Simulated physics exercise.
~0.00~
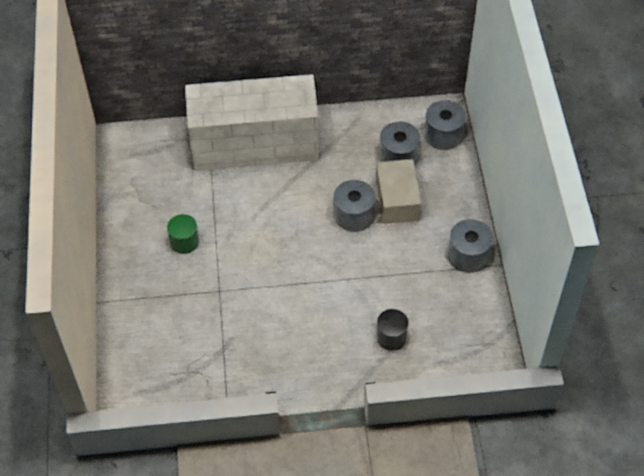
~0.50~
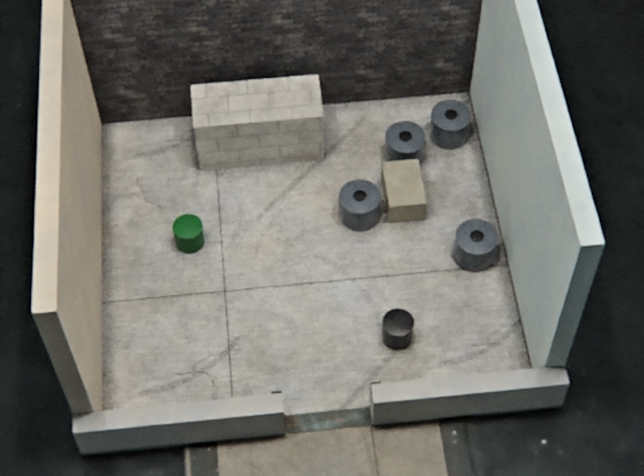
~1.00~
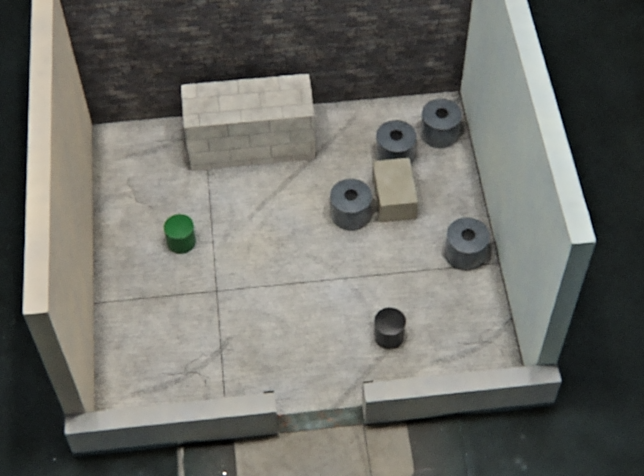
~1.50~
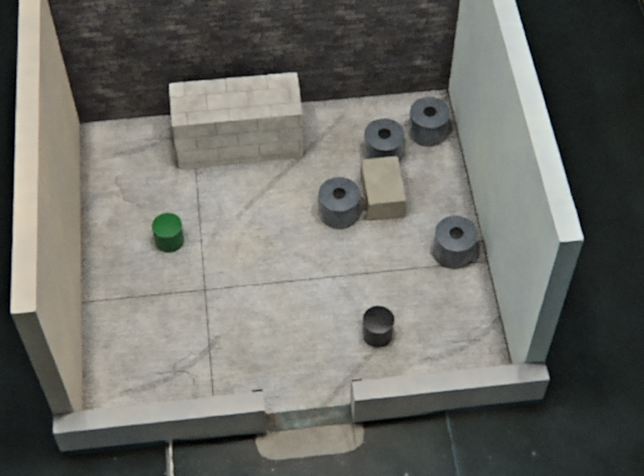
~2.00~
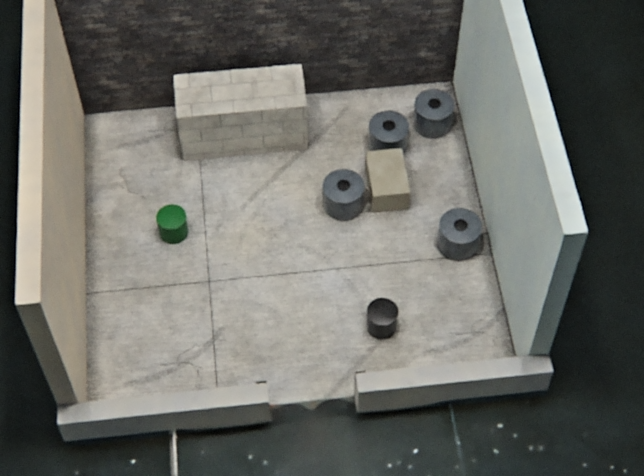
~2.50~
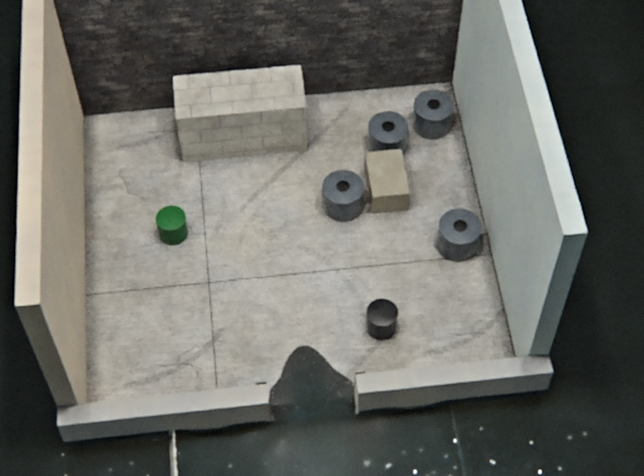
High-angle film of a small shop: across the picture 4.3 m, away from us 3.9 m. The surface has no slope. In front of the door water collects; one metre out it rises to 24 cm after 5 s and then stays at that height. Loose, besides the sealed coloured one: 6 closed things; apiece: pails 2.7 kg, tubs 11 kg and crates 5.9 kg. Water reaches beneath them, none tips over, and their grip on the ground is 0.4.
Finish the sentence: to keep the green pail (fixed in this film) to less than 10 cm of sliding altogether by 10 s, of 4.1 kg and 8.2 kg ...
Of the two, only the heavier one is enough.
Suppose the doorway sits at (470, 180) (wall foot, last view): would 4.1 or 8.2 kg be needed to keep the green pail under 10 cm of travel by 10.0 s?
Outcome - neither pick works.
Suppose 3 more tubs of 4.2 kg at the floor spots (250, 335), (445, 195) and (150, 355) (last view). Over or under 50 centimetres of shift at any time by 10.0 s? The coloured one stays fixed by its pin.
Above the mark, above the mark, below the mark.
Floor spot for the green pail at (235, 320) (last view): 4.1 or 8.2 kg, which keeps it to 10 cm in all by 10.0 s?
Note: None OK.
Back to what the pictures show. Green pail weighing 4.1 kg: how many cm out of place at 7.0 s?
I'd put it at about 30 cm.
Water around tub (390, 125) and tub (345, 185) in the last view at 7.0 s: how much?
Depths: Near 4 cm, then near 6 cm.
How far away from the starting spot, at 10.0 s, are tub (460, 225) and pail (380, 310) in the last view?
First 0 cm, then 100 cm.
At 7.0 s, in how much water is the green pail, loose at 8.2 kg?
Close to 4 cm deep.
After 3.5 s the green pail would be 0 cm from its start with 4.1 kg and 0 cm from its start with 8.2 kg; 0 cm of water round it then.
After 4.5 s the green pail would be 0 cm from its start with 4.1 kg and 0 cm from its start with 8.2 kg; 1 cm of water round it then.
After 7.0 s the green pail would be 31 cm from its start with 4.1 kg and 0 cm from its start with 8.2 kg; 4 cm of water round it then.
After 10.0 s the green pail would be 158 cm from its start with 4.1 kg and 0 cm from its start with 8.2 kg; 8 cm of water round it then.
